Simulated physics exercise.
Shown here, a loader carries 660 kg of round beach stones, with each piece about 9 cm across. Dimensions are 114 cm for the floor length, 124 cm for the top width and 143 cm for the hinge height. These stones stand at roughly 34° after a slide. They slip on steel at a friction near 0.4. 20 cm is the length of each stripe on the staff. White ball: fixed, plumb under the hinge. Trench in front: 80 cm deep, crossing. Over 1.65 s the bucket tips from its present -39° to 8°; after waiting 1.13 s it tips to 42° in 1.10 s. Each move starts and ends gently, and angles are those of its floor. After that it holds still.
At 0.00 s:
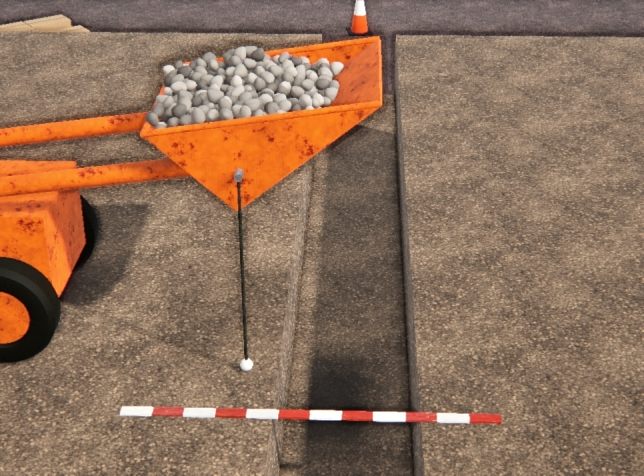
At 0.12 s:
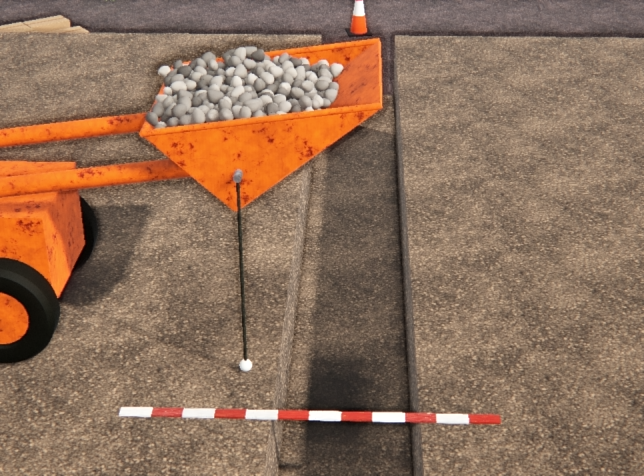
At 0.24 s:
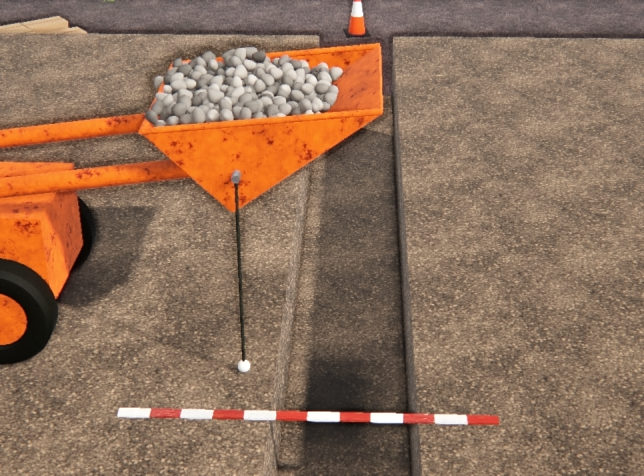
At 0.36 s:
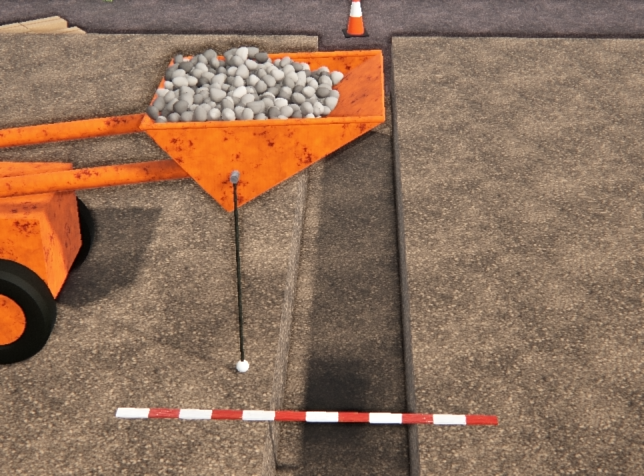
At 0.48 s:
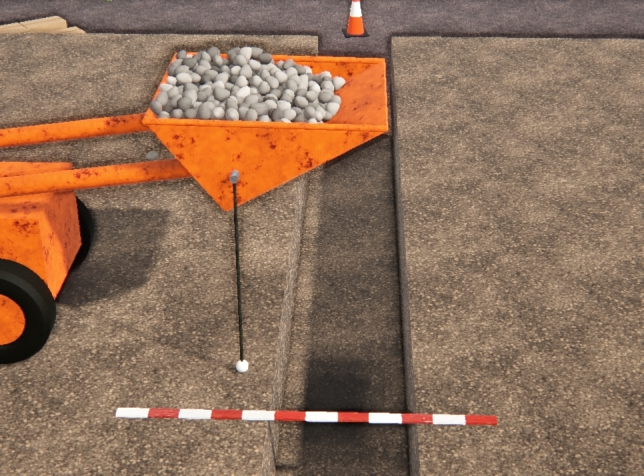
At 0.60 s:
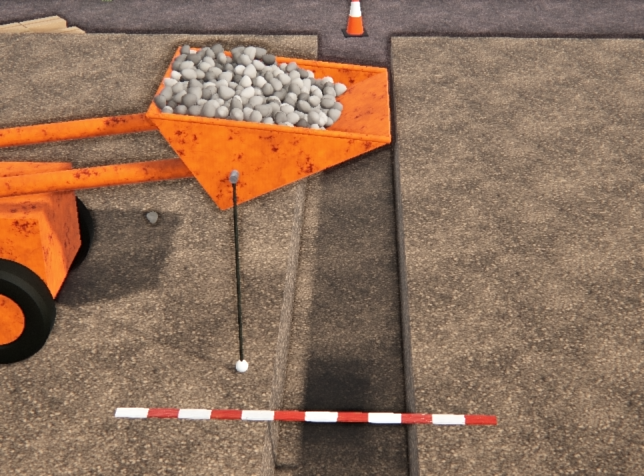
Orange loader bucket heaped with grey stones slowly tilting its right lip downward beside a trench, one stone dropping behind it.
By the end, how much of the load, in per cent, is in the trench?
70 %.
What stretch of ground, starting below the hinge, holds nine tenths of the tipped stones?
Distance from the hinge: About 160 cm.
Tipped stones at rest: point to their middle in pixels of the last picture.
I'd point to around (385, 396).
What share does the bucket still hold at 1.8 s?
Close to 100 per cent of it.
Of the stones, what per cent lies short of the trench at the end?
I'd put it near 0 per cent.
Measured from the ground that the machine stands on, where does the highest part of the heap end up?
Close to 20 cm above that ground.
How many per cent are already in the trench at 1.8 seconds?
Something like 0 in a hundred.
After 1.2 s the floor is at 1°; 100 % in the bucket; the foremost stones are at (344, 143).
After 1.8 s the floor is at 8°; 99 % in the bucket, 1 % in the trench; the foremost stones are at (387, 175).
After 4.3 s the floor is at 42°; 0 % in the bucket, 67 % in the trench, 33 % past the trench; the foremost stones are past the picture's edge.
After 7.2 s the floor is at 42°; 0 % in the bucket, 68 % in the trench, 32 % past the trench; the foremost stones are past the picture's edge.
